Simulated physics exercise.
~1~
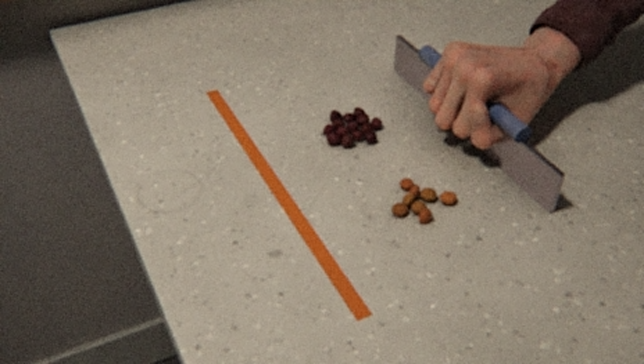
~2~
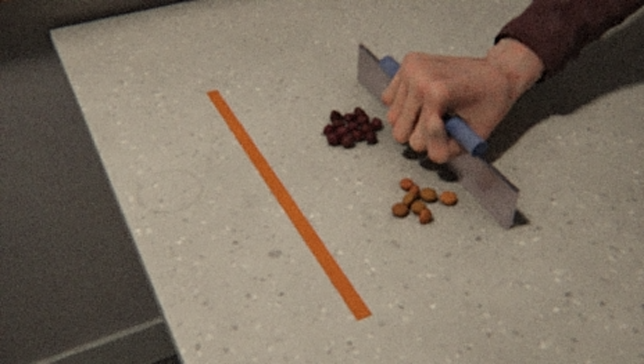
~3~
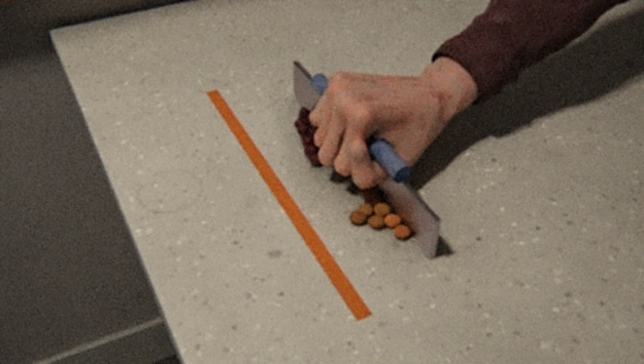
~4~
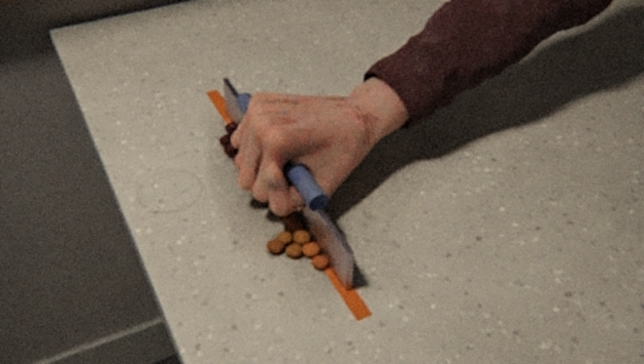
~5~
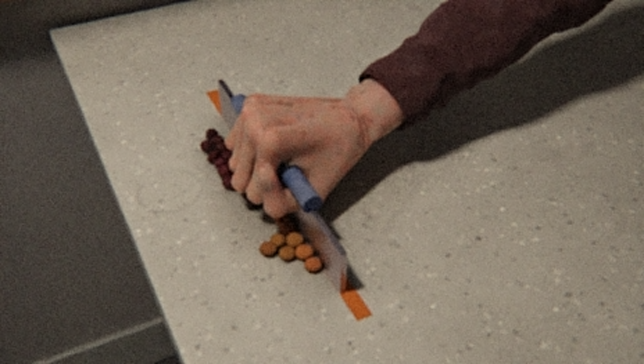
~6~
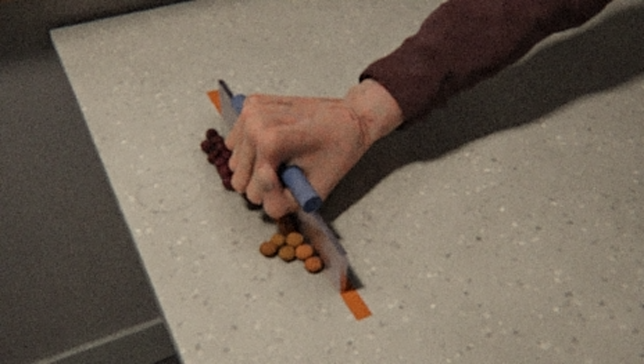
In the video, a hand pushes a blue-handled scraper leftward across a speckled tabletop, sweeping along a dark red pile and an orange-brown pile of small pieces. The scraper stops at the orange tape, with both piles resting just beyond it, still on the table.
